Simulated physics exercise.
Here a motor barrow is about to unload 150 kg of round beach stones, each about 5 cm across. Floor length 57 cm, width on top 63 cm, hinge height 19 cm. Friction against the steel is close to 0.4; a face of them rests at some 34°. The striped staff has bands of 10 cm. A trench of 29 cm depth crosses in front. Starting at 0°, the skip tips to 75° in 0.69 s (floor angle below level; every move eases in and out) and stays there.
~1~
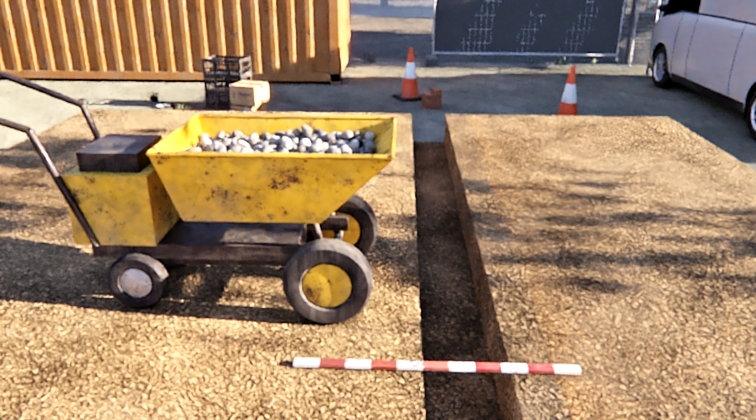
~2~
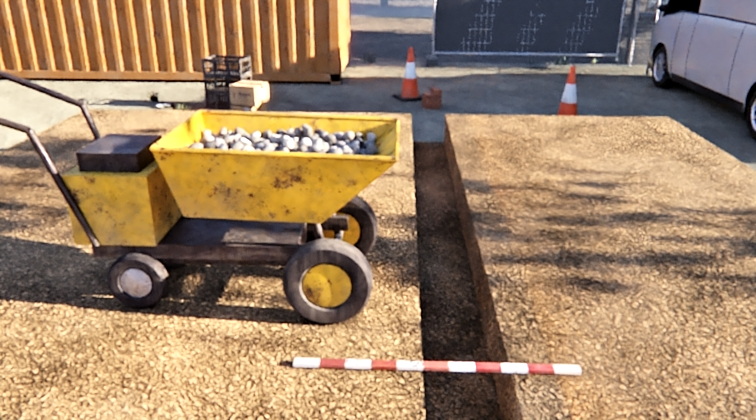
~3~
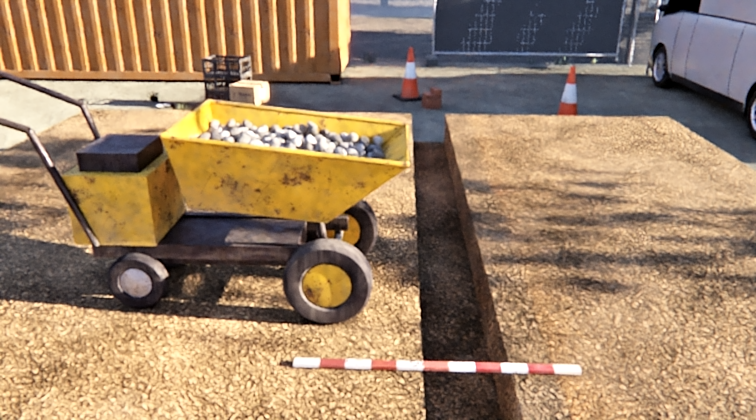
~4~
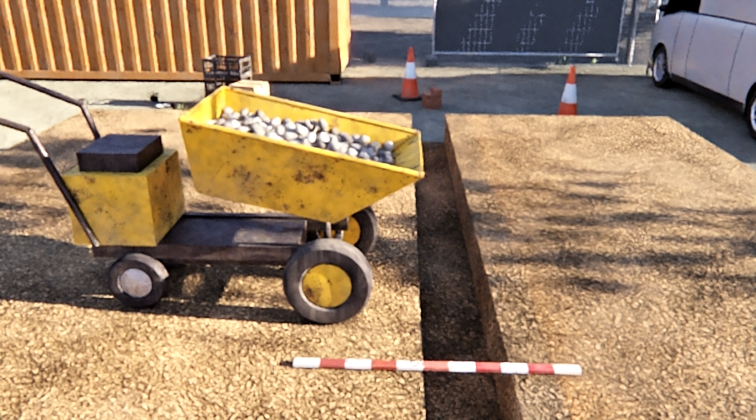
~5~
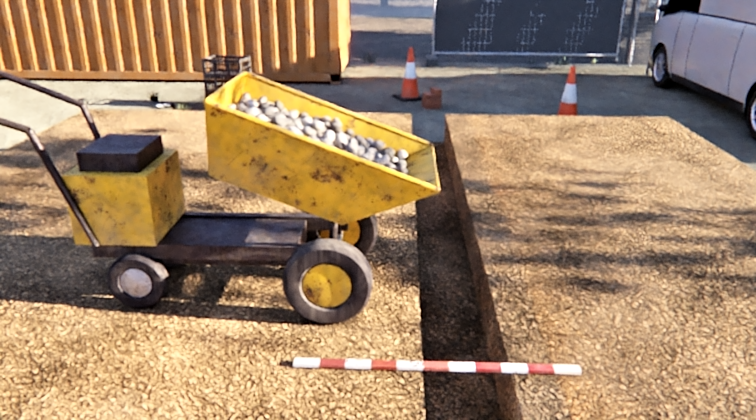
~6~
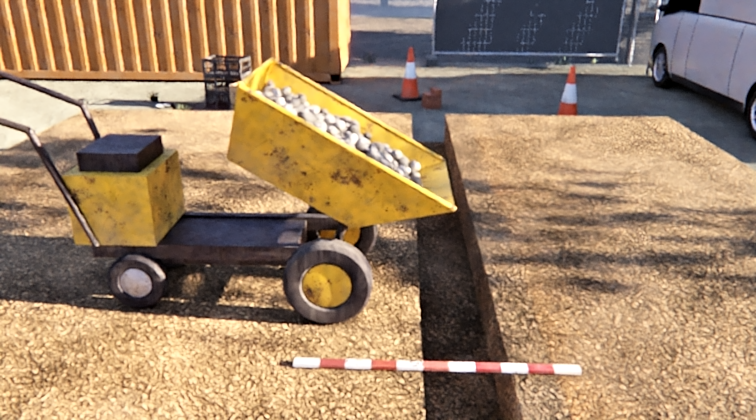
To begin with, a yellow motor barrow heaped with round grey stones sits level beside a narrow trench, a red-and-white staff lying in front. The skip then tilts steadily, its rear rising and its lip lowering to the right over the trench, until it slopes steeply with the stones still inside.
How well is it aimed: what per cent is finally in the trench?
Roughly 31 per cent ends in the trench.
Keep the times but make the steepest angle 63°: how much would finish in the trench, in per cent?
It would be near 25 per cent.
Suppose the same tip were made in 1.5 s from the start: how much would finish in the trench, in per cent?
In that case some 35 per cent.
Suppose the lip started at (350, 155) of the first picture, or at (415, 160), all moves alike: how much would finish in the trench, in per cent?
Near 75 per cent from the first place, 5 from the second.
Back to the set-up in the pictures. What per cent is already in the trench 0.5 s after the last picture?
About 10 per cent by then.
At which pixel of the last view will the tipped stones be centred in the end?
Around (546, 290).
Then, 0.2 s after the last picture the floor is at 64°, 100 % in the skip; the foremost stones are at (470, 253).
Then, 0.5 s after the last picture the floor is at 75°, 58 % in the skip, 12 % in the trench, 30 % past the trench; the foremost stones are at (575, 294).
Then, 0.8 s after the last picture the floor is at 75°, 5 % in the skip, 25 % in the trench, 70 % past the trench; the foremost stones are past the picture's edge.
Then, 2.8 s after the last picture the floor is at 75°, 0 % in the skip, 31 % in the trench, 69 % past the trench; the foremost stones are past the picture's edge.
